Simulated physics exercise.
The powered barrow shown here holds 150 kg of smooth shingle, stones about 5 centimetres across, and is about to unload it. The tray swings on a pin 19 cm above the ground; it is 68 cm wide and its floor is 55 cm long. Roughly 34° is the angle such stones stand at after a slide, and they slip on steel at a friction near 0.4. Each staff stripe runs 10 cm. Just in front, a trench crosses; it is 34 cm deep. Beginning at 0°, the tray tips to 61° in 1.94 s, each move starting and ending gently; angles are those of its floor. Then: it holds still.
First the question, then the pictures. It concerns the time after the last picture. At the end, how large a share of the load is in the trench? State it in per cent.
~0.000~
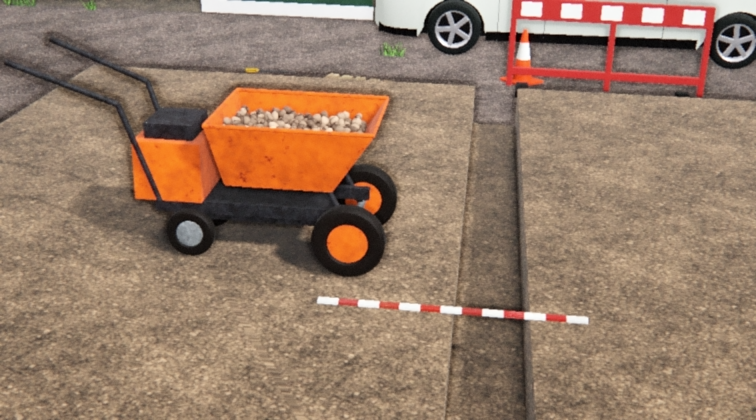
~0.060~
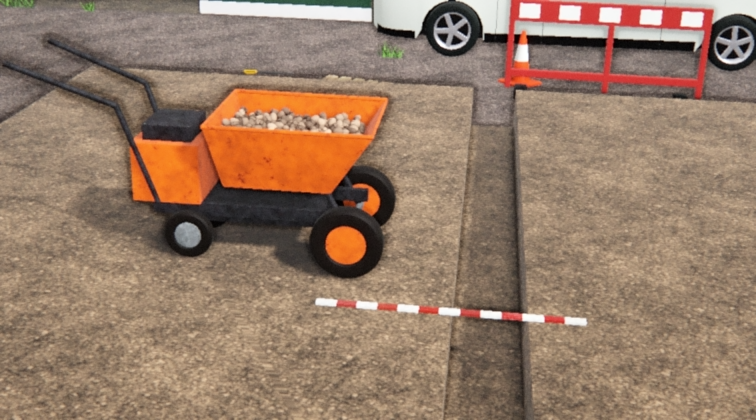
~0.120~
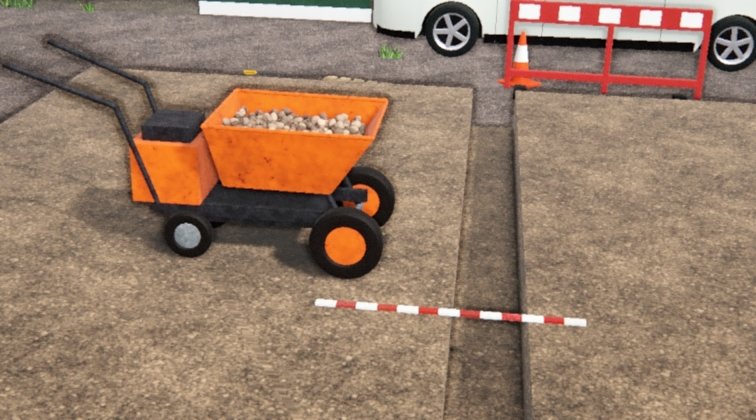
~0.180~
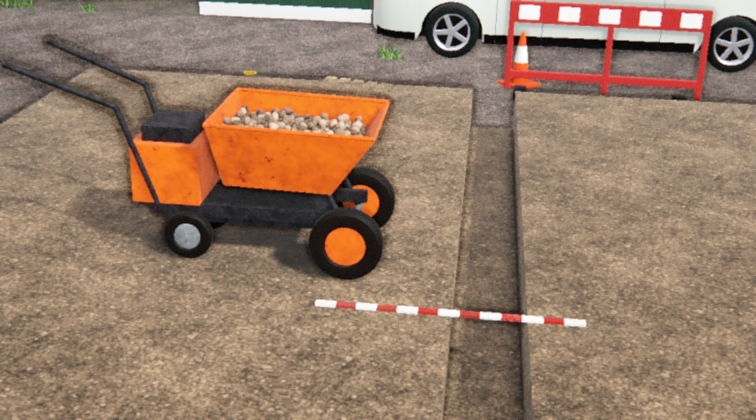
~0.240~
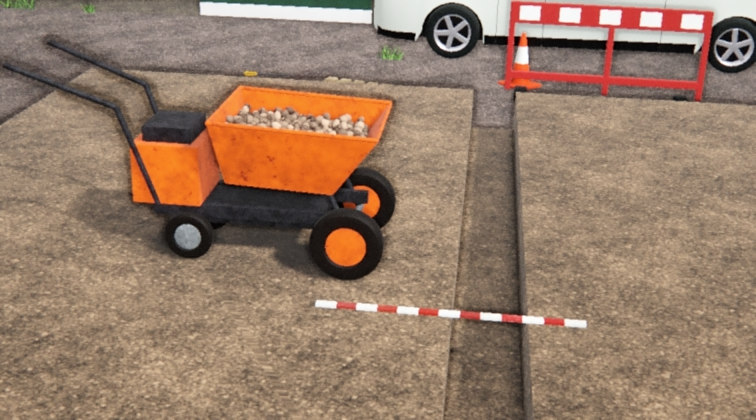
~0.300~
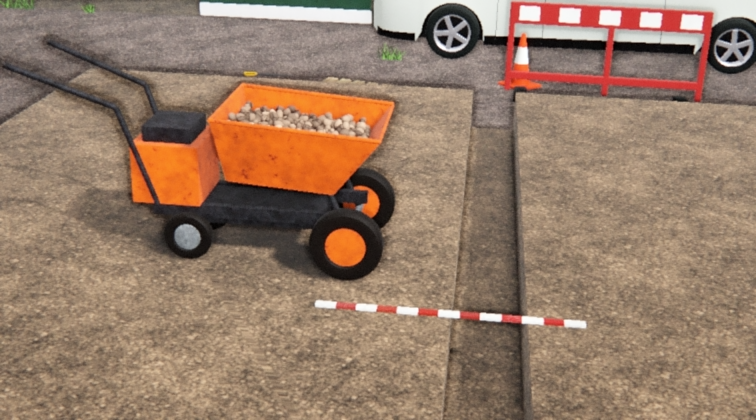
A share of about 71 per cent.
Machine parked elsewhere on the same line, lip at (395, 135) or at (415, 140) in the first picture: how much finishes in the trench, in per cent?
Estimates: 60 % then 45 %.
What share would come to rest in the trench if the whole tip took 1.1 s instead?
Trench share: Approx. 65%.
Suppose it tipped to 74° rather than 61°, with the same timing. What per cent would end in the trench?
Then close to 90 per cent.
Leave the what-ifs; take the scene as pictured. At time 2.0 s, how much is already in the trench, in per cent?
25 per cent or so by then.
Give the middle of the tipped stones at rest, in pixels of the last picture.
About (489, 309).
After 1.5 s the floor is at 52°; 100 % in the tray; the foremost stones are at (455, 184).
After 2.0 s the floor is at 61°; 76 % in the tray, 23 % in the trench, 1 % past the trench; the foremost stones are at (546, 274).
After 2.4 s the floor is at 61°; 54 % in the tray, 43 % in the trench, 3 % past the trench; the foremost stones are at (590, 273).
After 4.3 s the floor is at 61°; 26 % in the tray, 71 % in the trench, 3 % past the trench; the foremost stones are at (607, 278).
